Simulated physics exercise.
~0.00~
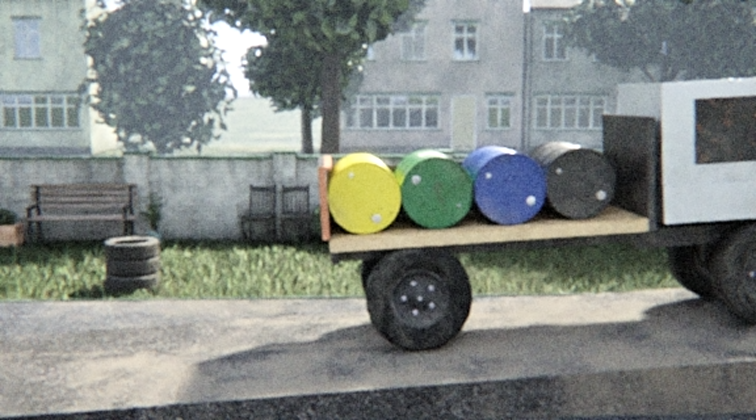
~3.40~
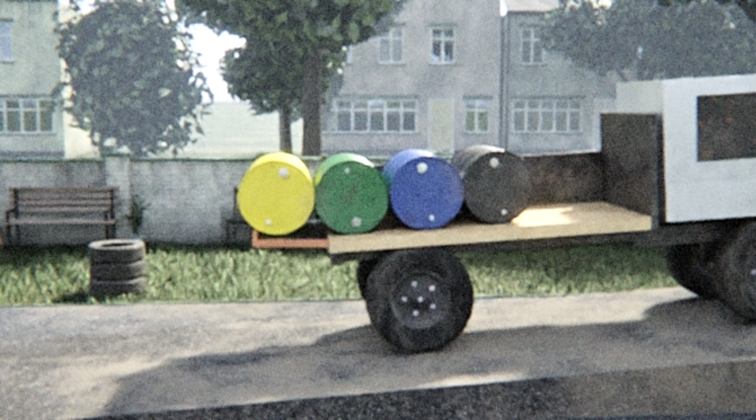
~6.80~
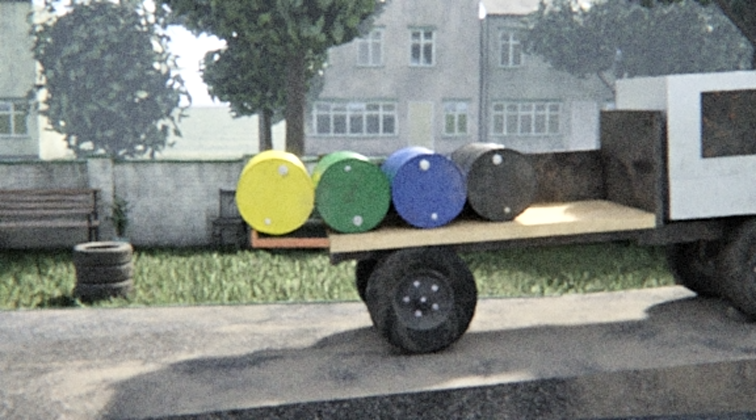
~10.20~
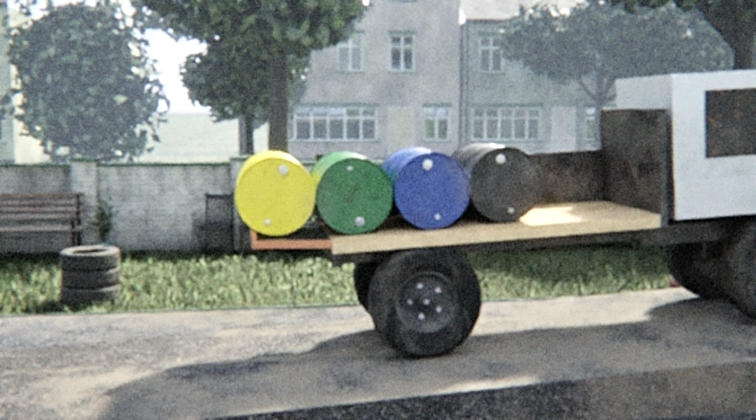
On a sunlit roadside before a low wall, trees and pale houses, a flatbed truck with a white cab is seen from the side. Four drums, yellow, green, blue and black from left to right, lie in a row against the raised gate at the bed's left end. The gate swings down, and the drums roll left together. The yellow one rolls onto the lowered gate, while the others stay over the bed. The view drifts slightly sideways as the drums come to rest, yellow out on the gate and green, blue and black still on the bed.
